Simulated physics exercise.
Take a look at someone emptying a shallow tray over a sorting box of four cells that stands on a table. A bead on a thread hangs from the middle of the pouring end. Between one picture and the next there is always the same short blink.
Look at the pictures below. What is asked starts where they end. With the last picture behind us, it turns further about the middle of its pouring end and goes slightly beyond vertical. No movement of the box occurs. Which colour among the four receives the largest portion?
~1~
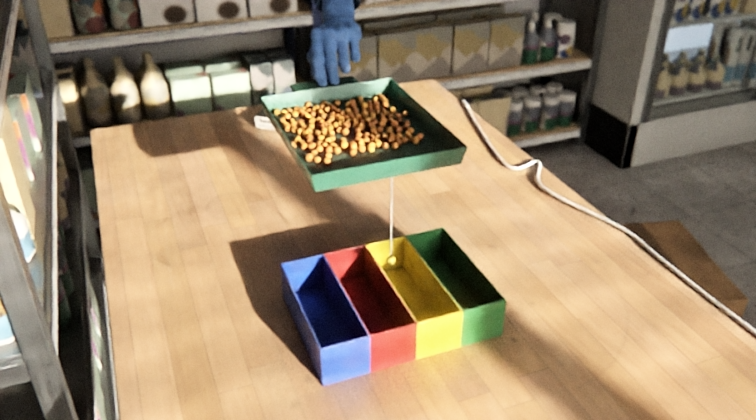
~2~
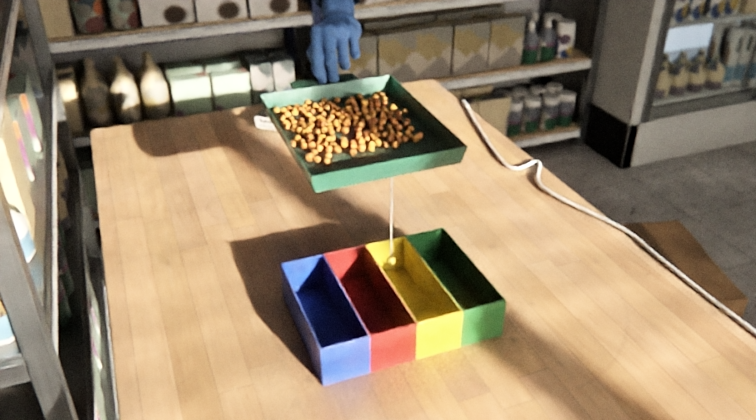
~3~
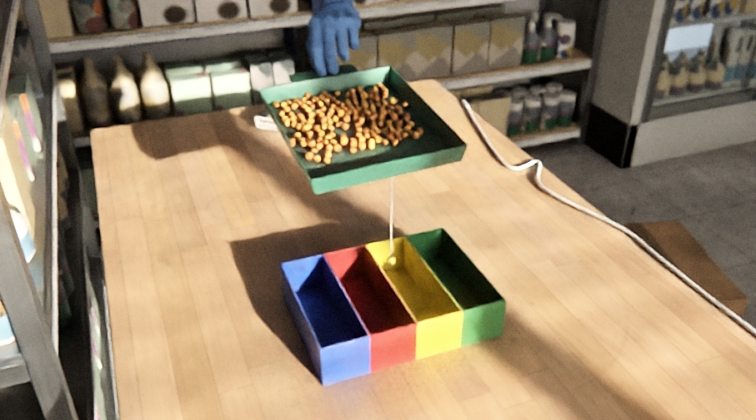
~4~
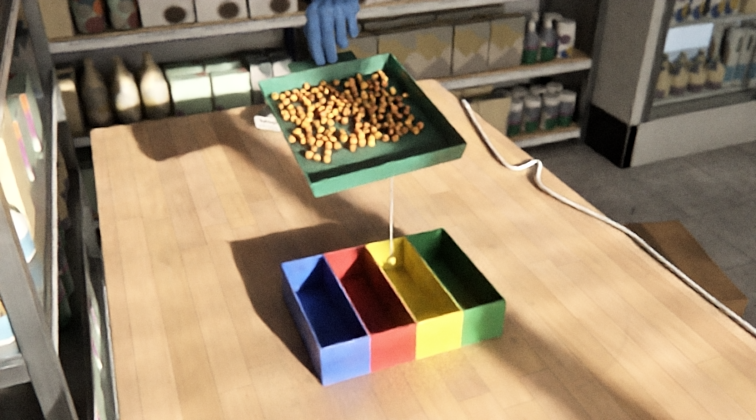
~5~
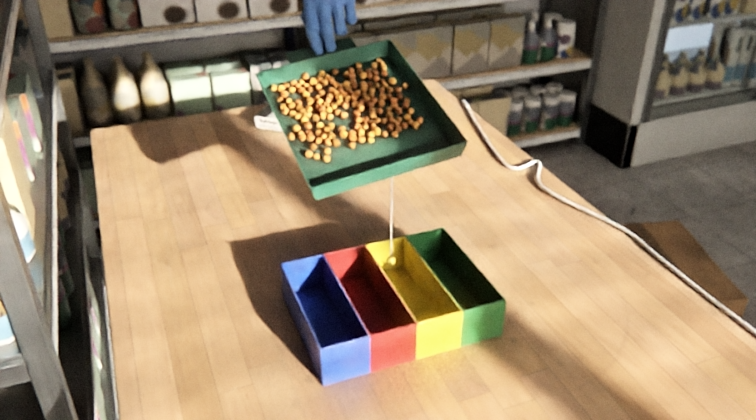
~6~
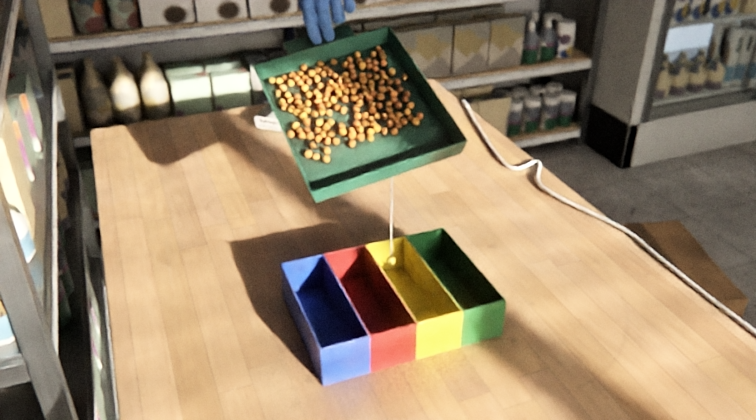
Blue.
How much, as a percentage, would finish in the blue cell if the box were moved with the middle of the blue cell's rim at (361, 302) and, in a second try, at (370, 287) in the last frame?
Trial 1 near 50 percent, trial 2 near 20 percent.
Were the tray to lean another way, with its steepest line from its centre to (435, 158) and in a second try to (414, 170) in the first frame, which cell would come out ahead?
Try 1 - that green cell; try 2 - that green cell.
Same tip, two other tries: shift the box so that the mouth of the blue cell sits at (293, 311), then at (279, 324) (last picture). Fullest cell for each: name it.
You'd see the cell in red win the first time and red win the second.
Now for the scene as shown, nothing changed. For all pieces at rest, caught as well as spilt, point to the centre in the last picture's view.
Somewhere close to (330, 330) in the last picture.
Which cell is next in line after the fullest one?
Second place goes to red.
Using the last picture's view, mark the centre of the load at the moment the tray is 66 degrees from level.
I'd mark the middle close to (336, 168).
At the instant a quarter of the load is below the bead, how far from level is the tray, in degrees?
Around 110 degrees of turn.
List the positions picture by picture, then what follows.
The first frame shows corners of the pouring end at (314, 173) and (462, 145), level; middle of the load at (347, 125), roasted chickpeas; bead on its thread at (391, 260); blue cell at (346, 357); red cell at (393, 344); yellow cell at (439, 332); green cell at (483, 320).
The second frame shows corners of the pouring end at (314, 174) and (462, 145), level; middle of the load at (347, 123).
The third frame shows corners of the pouring end at (314, 176) and (462, 144), tipped barely, lowest at the left corner; middle of the load at (346, 119).
The fourth frame shows corners of the pouring end at (314, 180) and (462, 142), tipped a little, lowest at the left corner; middle of the load at (346, 112).
The fifth frame shows corners of the pouring end at (314, 184) and (462, 140), tipped clearly, lowest at the left corner; middle of the load at (345, 105).
The sixth frame shows corners of the pouring end at (314, 188) and (462, 139), tipped clearly, lowest at the left corner; middle of the load at (344, 99); blue cell at (346, 357); red cell at (393, 344); yellow cell at (439, 332); green cell at (483, 320).
Soon after the last picture, tray tipped steeply; nearly all on the tray; a stray few in the red cell; a small part falling or outside the box.
A little later, tray tipped past a quarter turn; most on the tray; a small part in the blue cell; a stray few in the red cell; a small part falling or outside the box.
Later still, tray tipped past a quarter turn; about two thirds in the blue cell; about a quarter in the red cell; a small part falling or outside the box.
At rest, tray tipped past a quarter turn; about two thirds in the blue cell; about a quarter in the red cell; none in the yellow cell; none in the green cell; a small part outside the box.
